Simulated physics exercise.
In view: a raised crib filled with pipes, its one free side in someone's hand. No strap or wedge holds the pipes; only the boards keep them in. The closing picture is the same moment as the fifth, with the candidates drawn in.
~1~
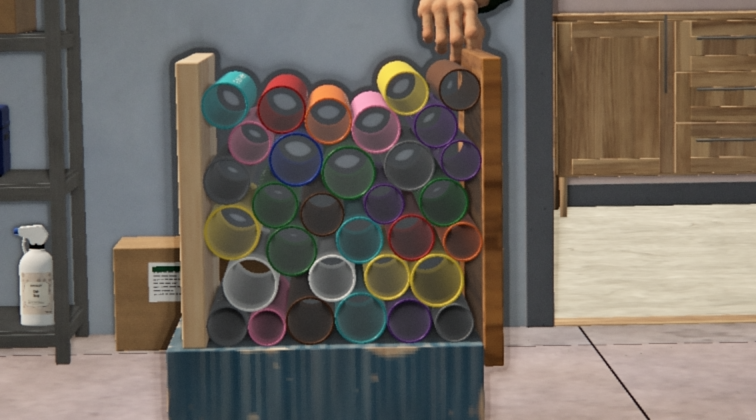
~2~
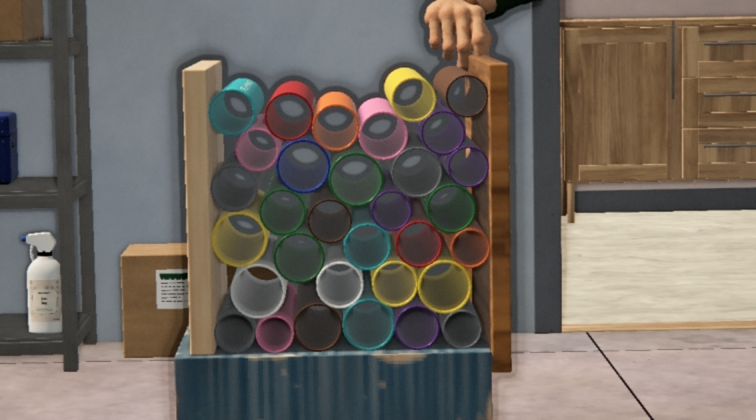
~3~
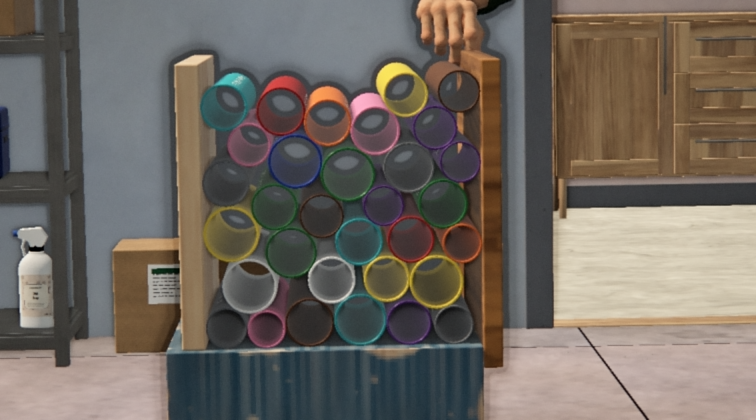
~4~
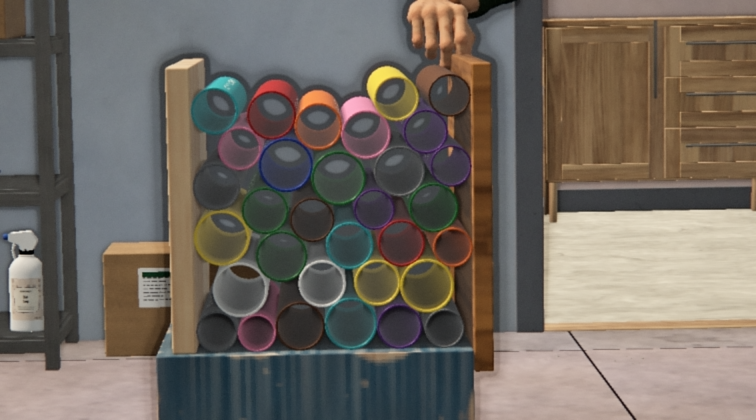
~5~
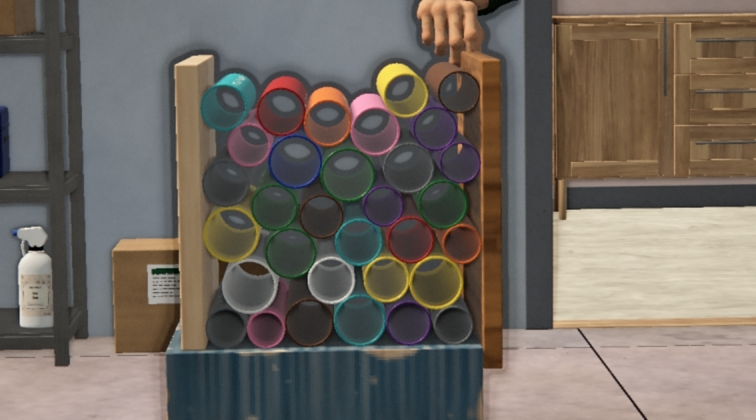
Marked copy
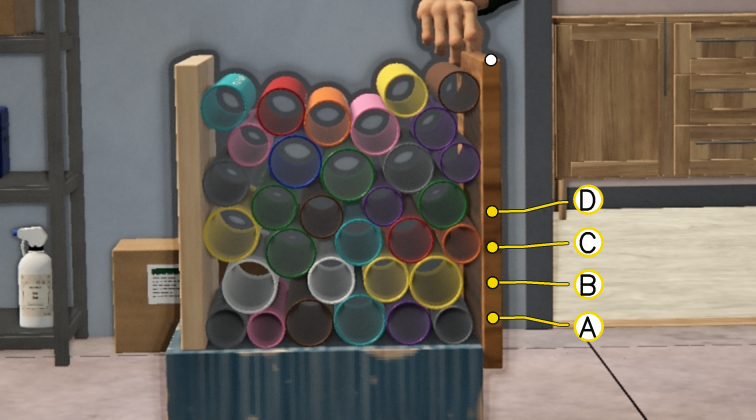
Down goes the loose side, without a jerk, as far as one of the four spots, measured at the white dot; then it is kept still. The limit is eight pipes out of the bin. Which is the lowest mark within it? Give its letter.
Mark C is as low as it can go.
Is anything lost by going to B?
At B: Yes.
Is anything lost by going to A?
Yes.
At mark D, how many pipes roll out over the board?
The count is four.
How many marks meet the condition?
Two of the four.
On the marked copy, A at (493, 318); B at (493, 283); C at (492, 247); D at (492, 211); the white dot at (491, 60).
Following C. Soon after the start, top of the board (481, 140).
Later, top of the board (482, 232).
In the end, top of the board (482, 246), about four out over the board.
As for the rest, A more than eight out over the board; B nine out over the board; D about four out over the board.
